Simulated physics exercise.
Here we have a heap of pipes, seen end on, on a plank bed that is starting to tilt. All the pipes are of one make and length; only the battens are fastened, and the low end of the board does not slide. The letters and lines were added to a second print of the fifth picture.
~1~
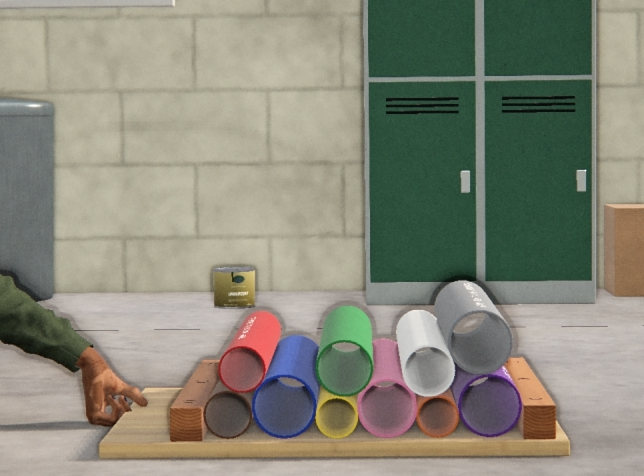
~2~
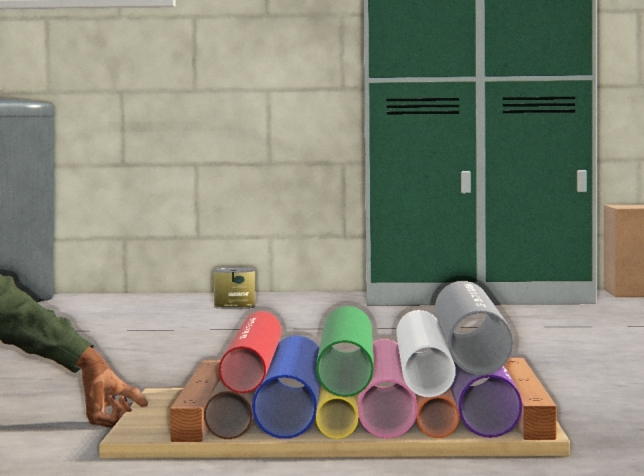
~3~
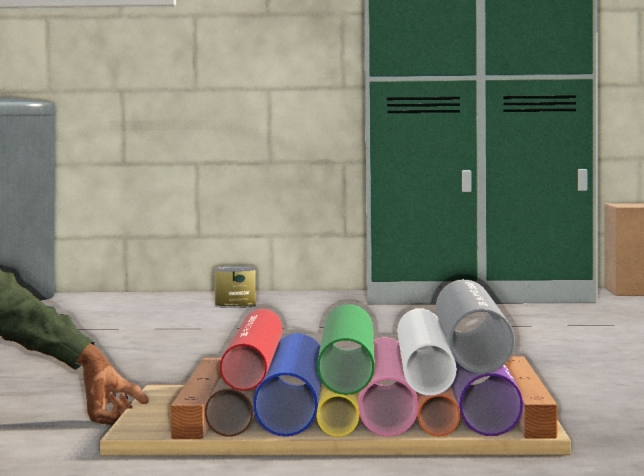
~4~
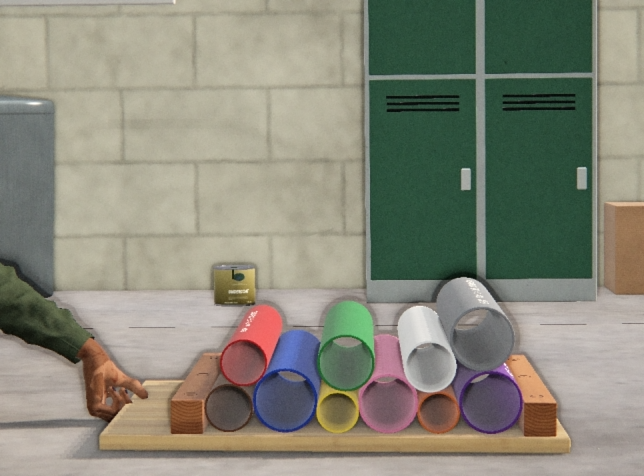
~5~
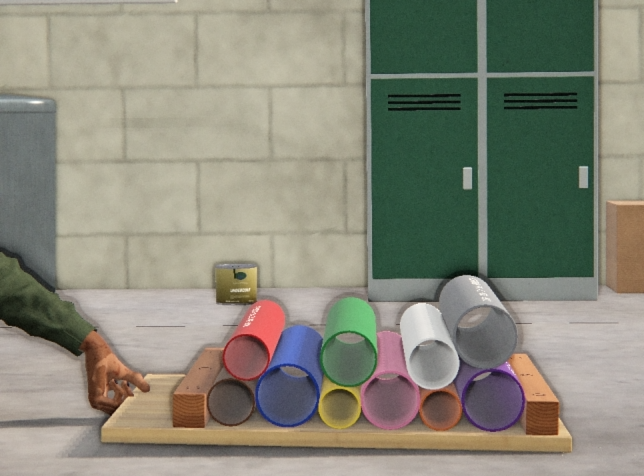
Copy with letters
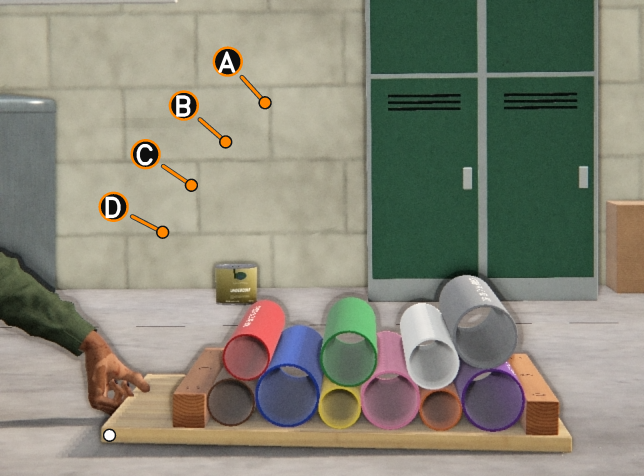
In the video, a hand at the left holds the end of a wooden board carrying stacked colored pipes between two brown blocks, and the board and pipes shift very slightly upward together while the pipes keep their arrangement.
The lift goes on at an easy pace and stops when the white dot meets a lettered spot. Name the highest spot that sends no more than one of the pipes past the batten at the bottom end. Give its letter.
Raise it to B.
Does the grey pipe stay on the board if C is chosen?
No, with C.
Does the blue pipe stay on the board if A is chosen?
Yes, with A.
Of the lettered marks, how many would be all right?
Three of them.
On the marked copy, A at (265, 103); B at (226, 142); C at (191, 185); D at (163, 232); the white dot at (110, 435).
Following B. Soon after the start, board at 21°.
Later, board at 41°.
In the end, board at 42°, one over the low batten (grey).
As for the rest, A four over the low batten (green, red, white, grey); C one over the low batten (grey); D one over the low batten (grey).
